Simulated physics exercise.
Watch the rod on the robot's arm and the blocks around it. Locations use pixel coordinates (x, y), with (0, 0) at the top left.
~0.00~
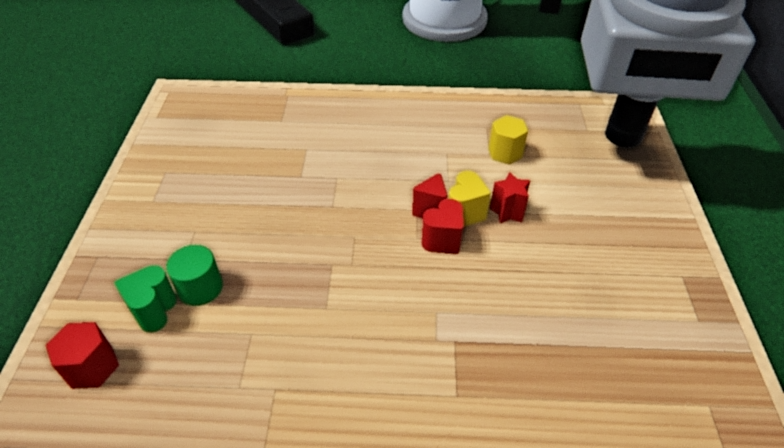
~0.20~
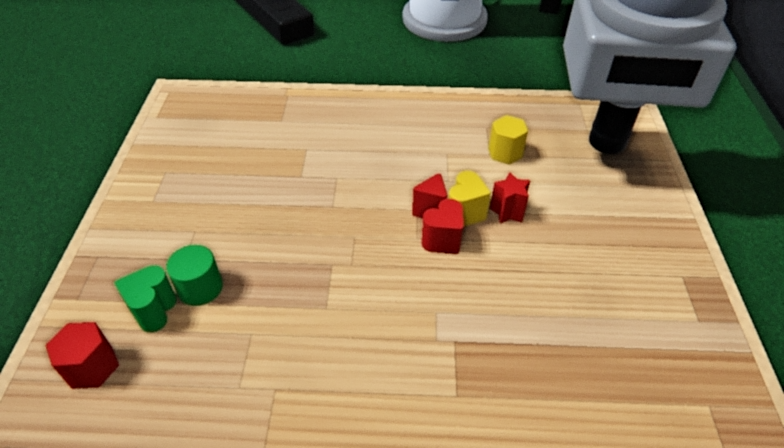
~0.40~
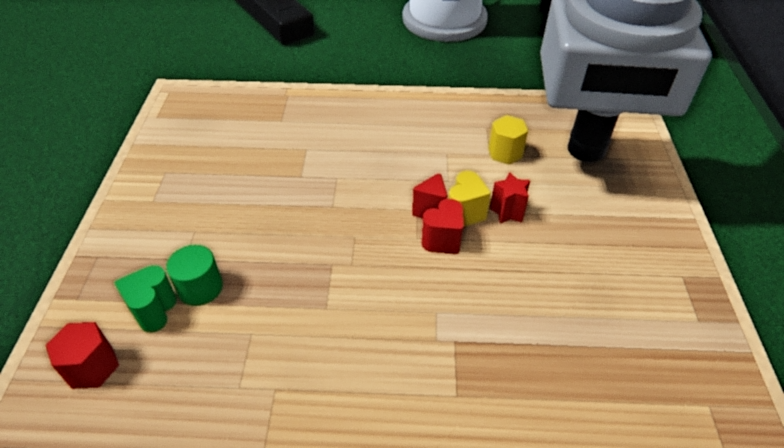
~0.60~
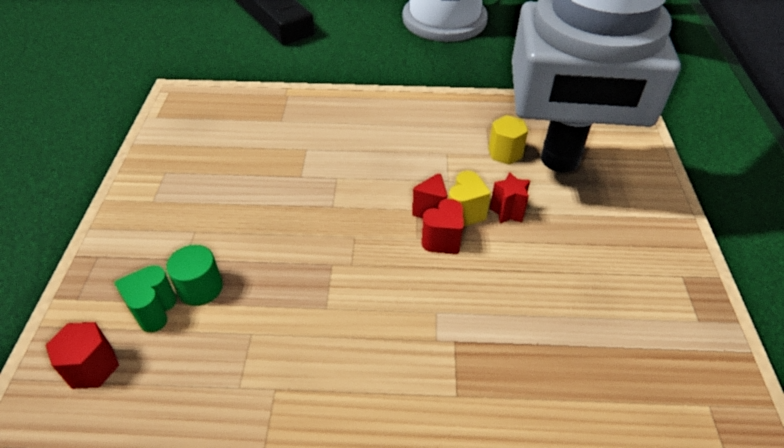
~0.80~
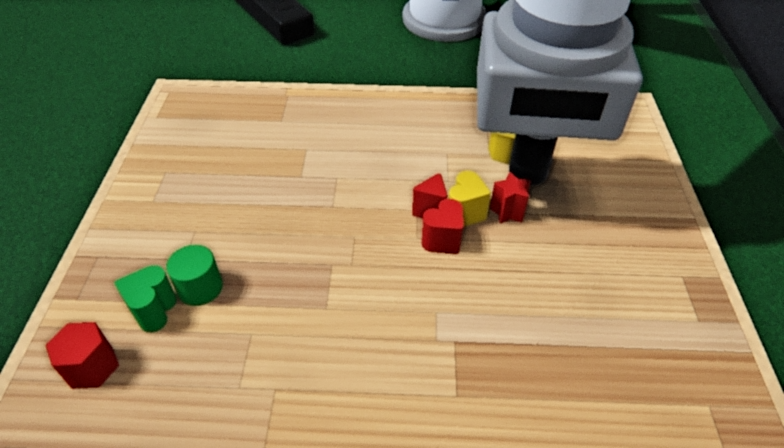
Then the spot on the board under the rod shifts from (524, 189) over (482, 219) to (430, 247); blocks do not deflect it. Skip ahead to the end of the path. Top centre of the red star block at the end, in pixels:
Its top middle is near (489, 224).
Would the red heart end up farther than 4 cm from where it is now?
In short: Yes.
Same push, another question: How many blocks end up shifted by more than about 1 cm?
Most likely three or more.
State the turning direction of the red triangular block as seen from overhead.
Clockwise from above.
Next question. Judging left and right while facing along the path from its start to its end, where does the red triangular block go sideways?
The shift is to the right of that direction.
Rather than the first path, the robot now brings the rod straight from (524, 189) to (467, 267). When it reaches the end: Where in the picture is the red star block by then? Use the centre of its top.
It should be at about (461, 267).
What follows on the original path. One third of the way, rod at (500, 194); red triangular block at (429, 185), turned 15° clockwise; red heart at (442, 216), turned 15° anticlockwise; yellow heart at (464, 192), turned 35° clockwise; red star block at (500, 207), turned 20° anticlockwise.
Two thirds of the way, rod at (466, 213); red triangular block at (404, 182), turned 75° clockwise; red heart at (433, 224), turned 55° anticlockwise; yellow heart at (430, 195), turned 35° clockwise; red star block at (491, 223), turned 65° anticlockwise.
At the end, rod at (432, 231); red triangular block at (395, 179), turned 95° clockwise; red heart at (408, 242), turned 55° anticlockwise; yellow heart at (404, 199), turned 70° clockwise; red star block at (489, 224), turned 80° anticlockwise.
